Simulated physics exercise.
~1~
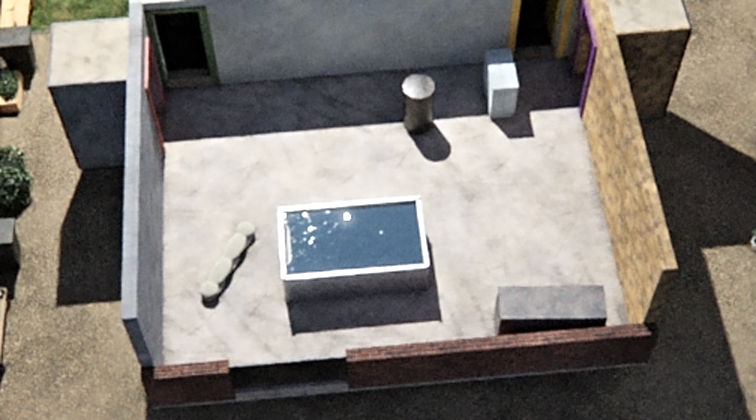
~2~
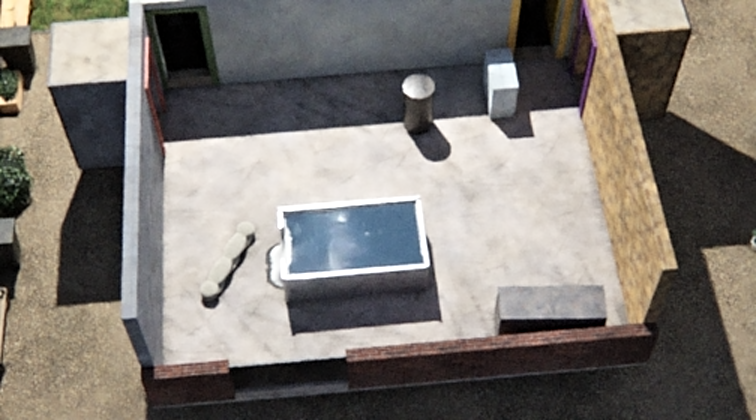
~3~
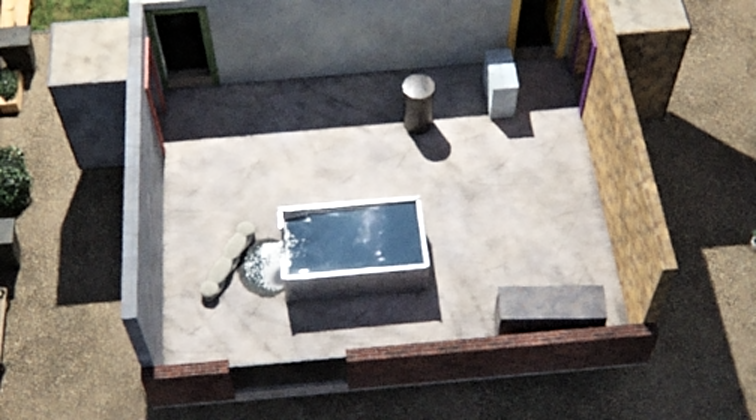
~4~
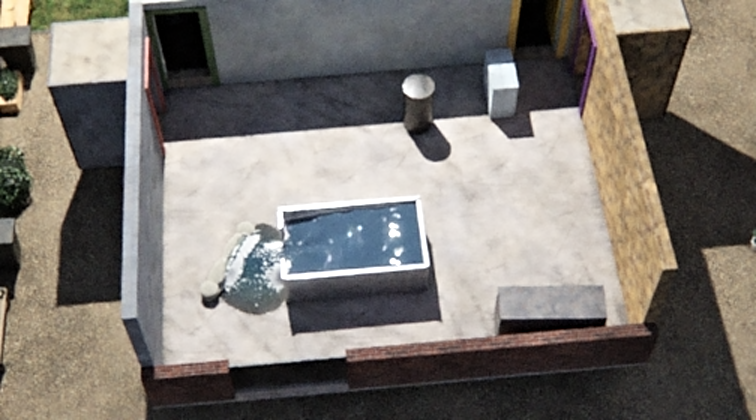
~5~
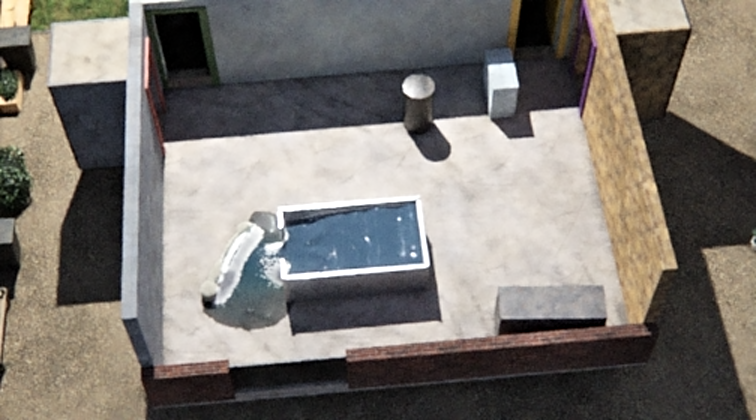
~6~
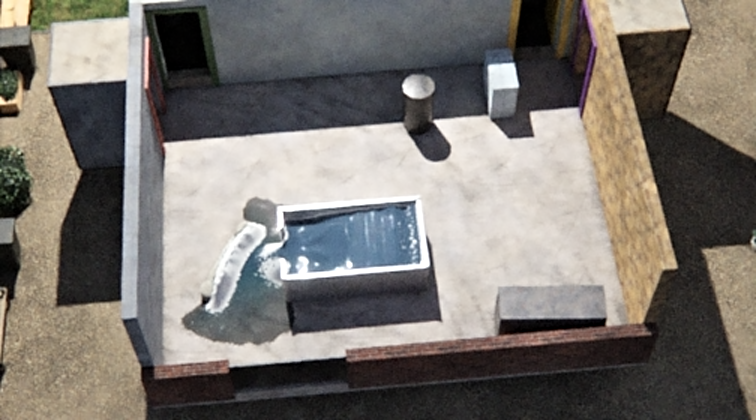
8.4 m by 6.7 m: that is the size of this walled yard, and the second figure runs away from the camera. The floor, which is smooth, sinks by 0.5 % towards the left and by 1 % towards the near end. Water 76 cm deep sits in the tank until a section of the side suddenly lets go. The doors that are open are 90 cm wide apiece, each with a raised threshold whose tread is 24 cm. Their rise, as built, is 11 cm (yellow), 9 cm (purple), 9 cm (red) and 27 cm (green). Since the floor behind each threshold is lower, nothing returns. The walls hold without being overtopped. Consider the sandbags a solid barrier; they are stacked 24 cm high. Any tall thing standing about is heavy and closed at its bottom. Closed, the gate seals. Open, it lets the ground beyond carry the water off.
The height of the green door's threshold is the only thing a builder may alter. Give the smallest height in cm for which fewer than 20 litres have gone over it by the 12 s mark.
About 7 cm.
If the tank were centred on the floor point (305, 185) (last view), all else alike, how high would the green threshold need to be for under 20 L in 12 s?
With that change, some 25 centimetres.
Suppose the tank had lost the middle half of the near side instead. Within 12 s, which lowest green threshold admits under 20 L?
That way, roughly 6.0 cm.
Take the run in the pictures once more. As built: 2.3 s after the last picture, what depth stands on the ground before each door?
Door by door, in centimetres - yellow 0, purple 0, red 4, green 0.
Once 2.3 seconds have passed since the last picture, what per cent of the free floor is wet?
35 %.
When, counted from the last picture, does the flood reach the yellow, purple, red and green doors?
The yellow door gets it at 10.0 s, the purple door at 10.5 s, the red door at 2.0 s and the green door at 3.0 s.
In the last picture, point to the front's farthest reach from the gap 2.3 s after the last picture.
The farthest wet point sits near (164, 110).
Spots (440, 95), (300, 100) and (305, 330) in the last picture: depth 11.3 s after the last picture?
Roughly 3, 4 and 3 cm, in turn.
Then, 0.7 s after the last picture water covers 15 % of the floor, deepest (45 cm) near (241, 265); it has not reached the green door.
Then, 2.3 s after the last picture water covers 35 % of the floor, deepest (32 cm) near (225, 382); it has not reached the green door.
Then, 11.3 s after the last picture water covers 95 % of the floor, deepest (11 cm) near (164, 387); 5 cm at the green door, 0 litres in over its 27 cm threshold.
At the green door as built, the water peaked near 13 cm, 6.3 s after the last picture.
Run again over the same 12 s with other heights there, 35 litres in over 6 cm, 12 litres over 8 cm. The limit of 20 litres is kept from about 7 cm up.
